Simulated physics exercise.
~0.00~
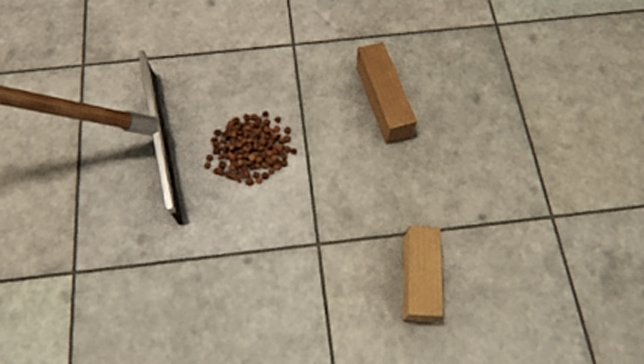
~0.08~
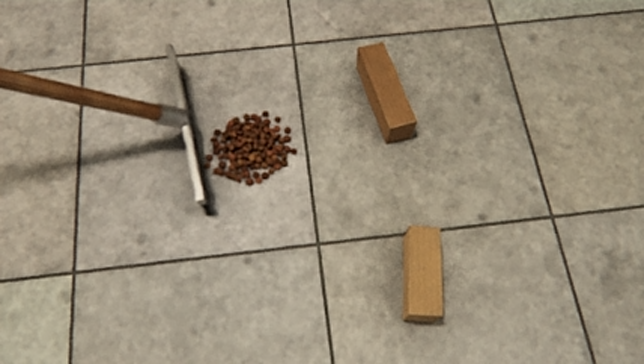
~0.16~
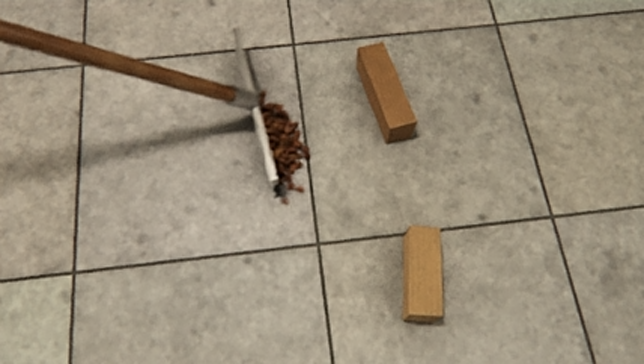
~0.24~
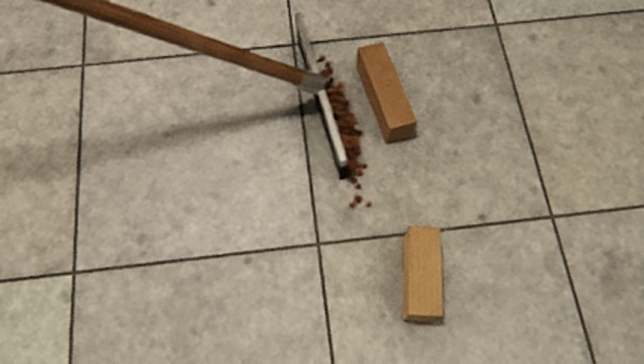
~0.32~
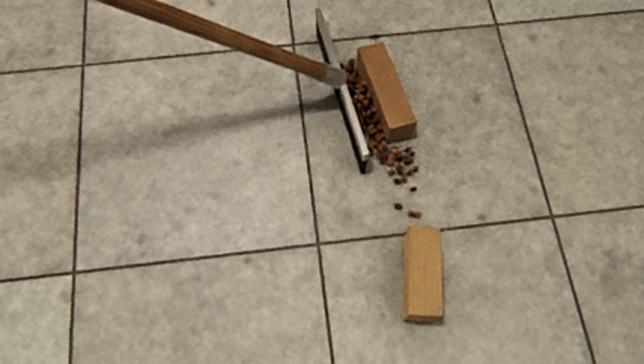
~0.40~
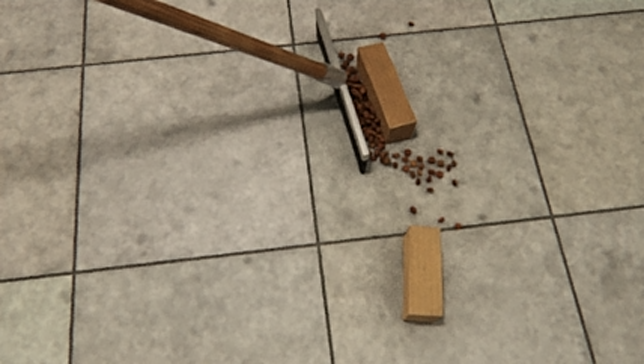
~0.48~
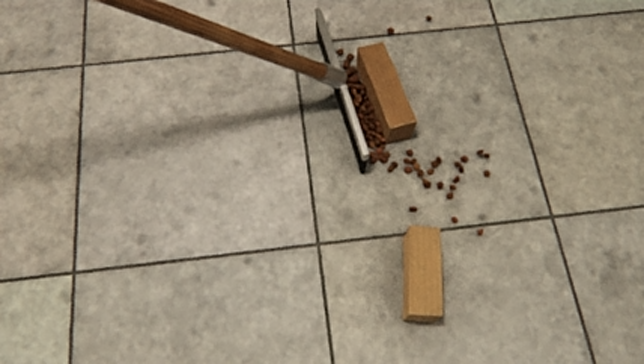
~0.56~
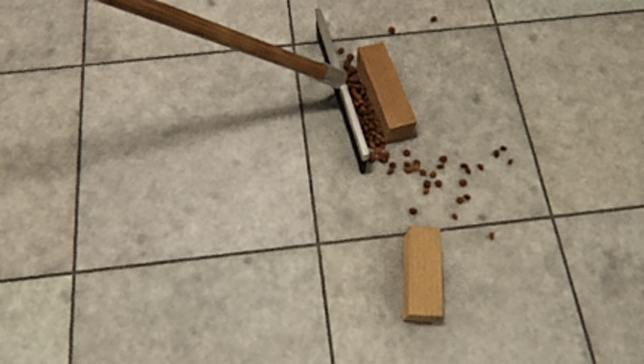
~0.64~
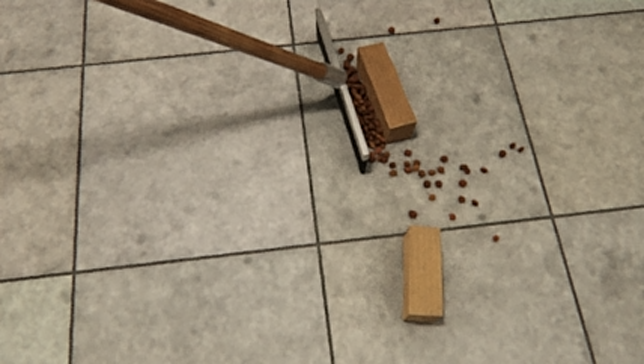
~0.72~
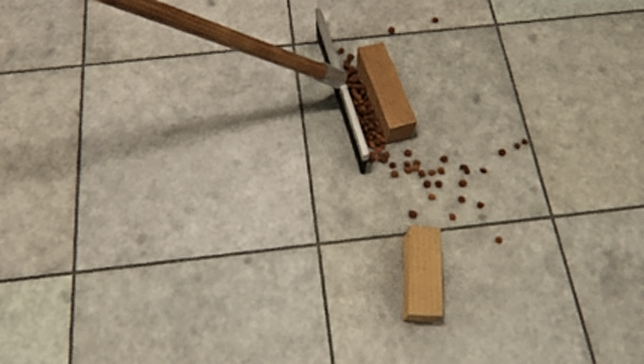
On a grey tiled floor, a squeegee with a wooden handle stands to the left of a small heap of brown kibble, with two wooden blocks lying apart further right. The squeegee slides right, meets the heap and pushes it along in a band against its blade. It carries the pieces up to the far block and stops just short of it, pinning most of them between blade and wood. Some spill off the near end and scatter rightward into the gap, while a few slip around the far end. The loose bits slow and settle, with most still held before the block.
